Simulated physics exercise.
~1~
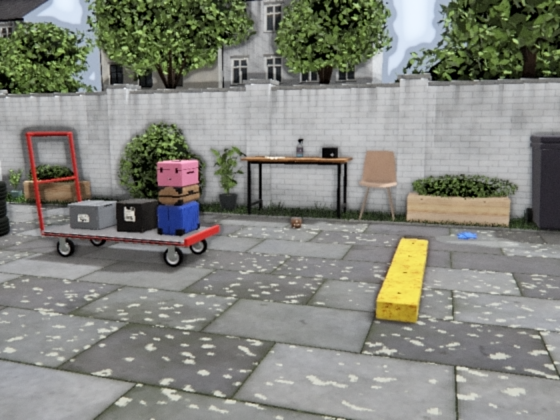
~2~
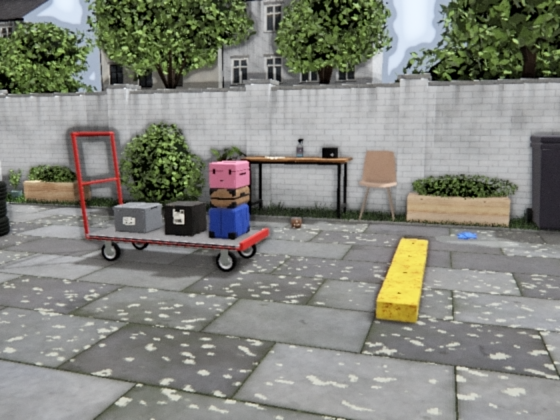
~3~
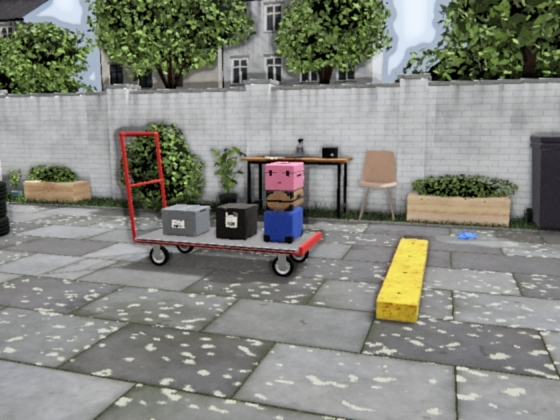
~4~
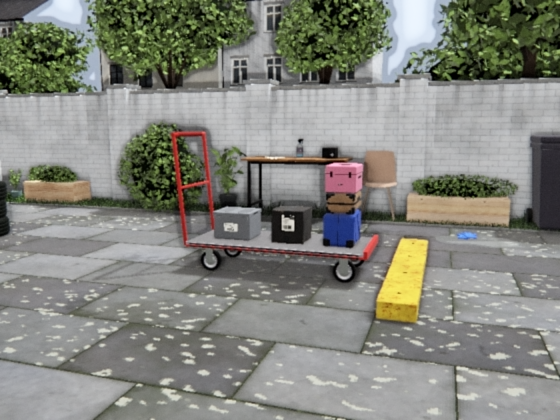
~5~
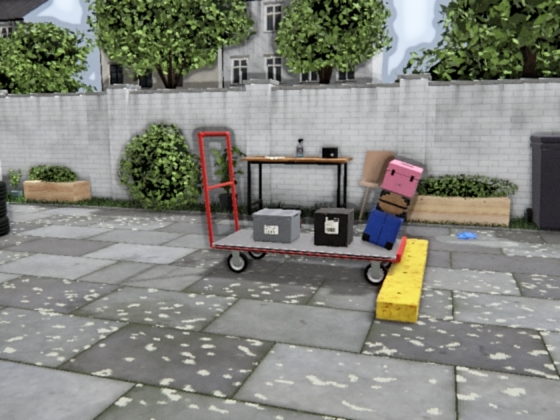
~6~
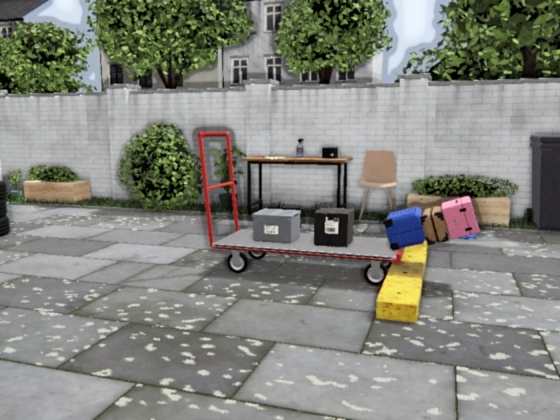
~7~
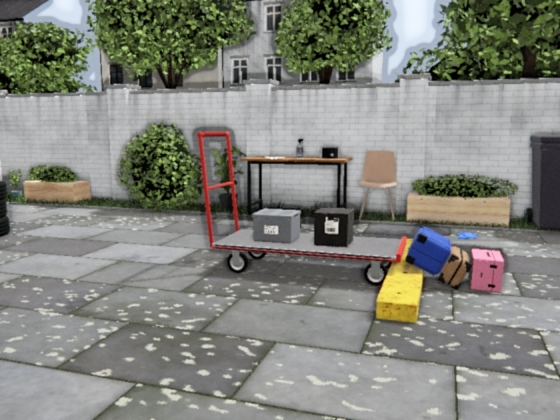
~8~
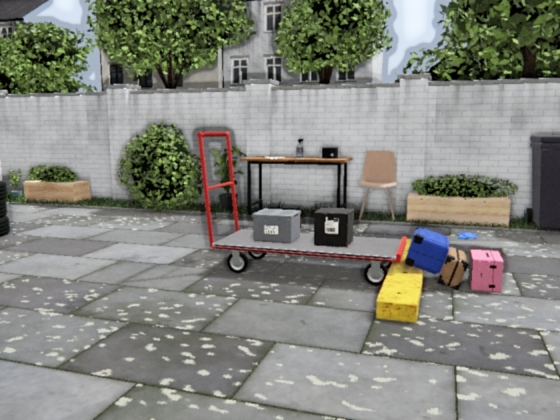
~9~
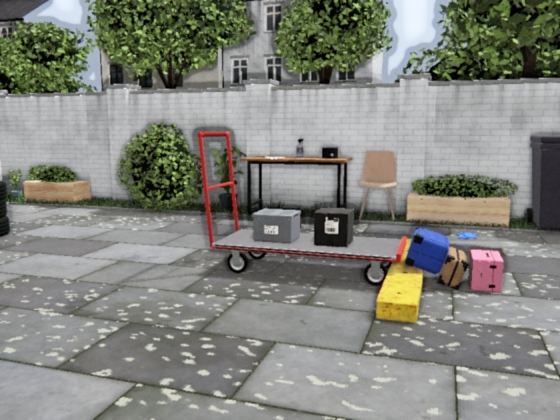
A red trolley rolls right, stops at a yellow beam, and three stacked cases topple over it.
